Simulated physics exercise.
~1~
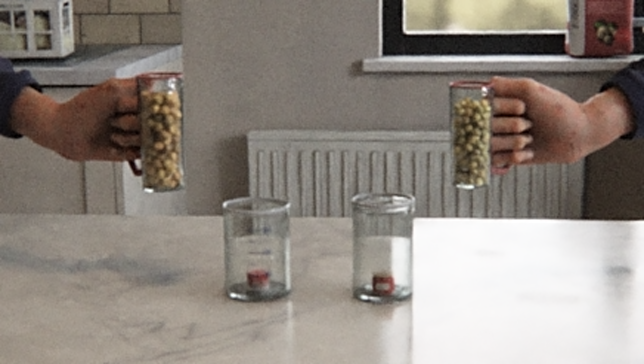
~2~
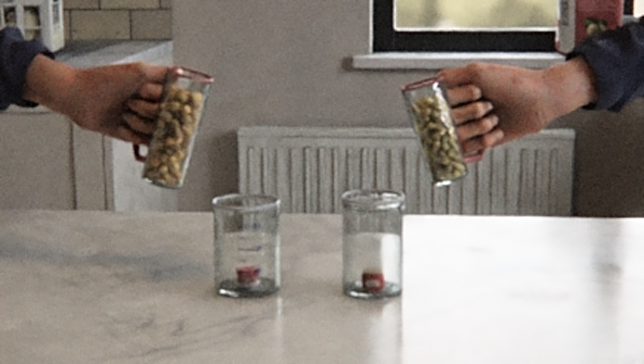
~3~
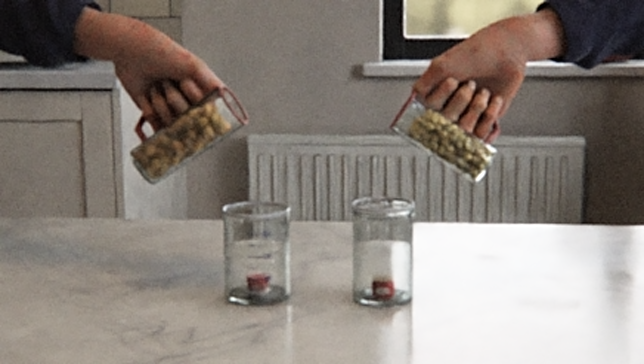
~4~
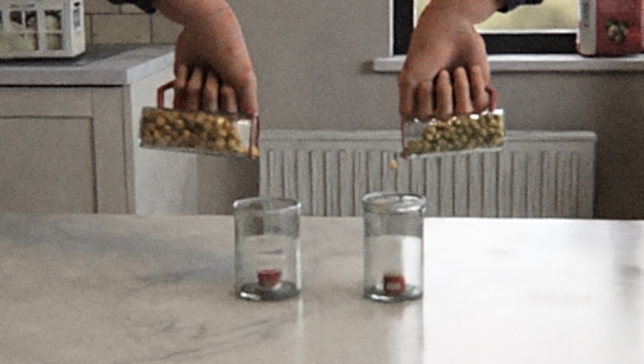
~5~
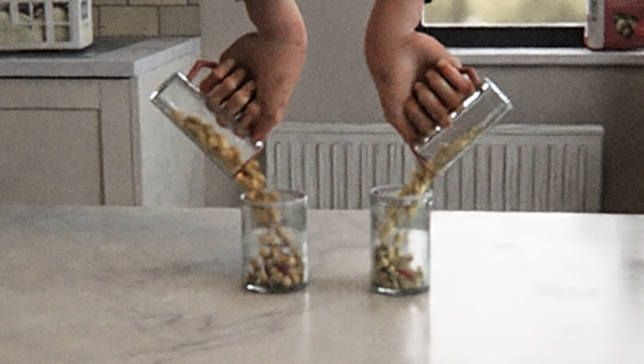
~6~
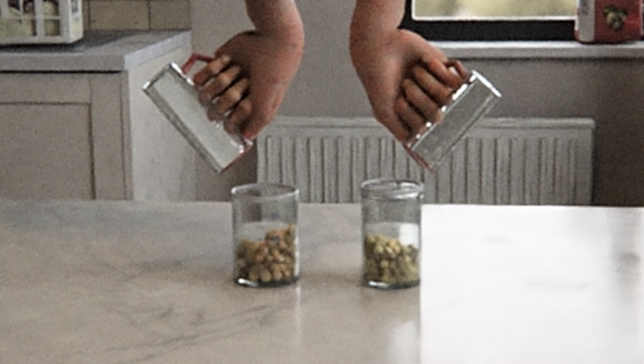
Two clear glasses stand side by side on a pale marble-like table, each with a small reddish object at its centre, seen from the front by a slightly swaying camera. Behind them are a white radiator, a window and a grey cabinet. Two hands, one from each side, hold clear red-handled cups full of greenish-tan pellets. The hands move inward and tip the cups, and the right one begins spilling just before the left pours visibly. Pellets stream into both glasses and pile up. Finally both cups are empty, the glasses are about half full, and both objects are covered.
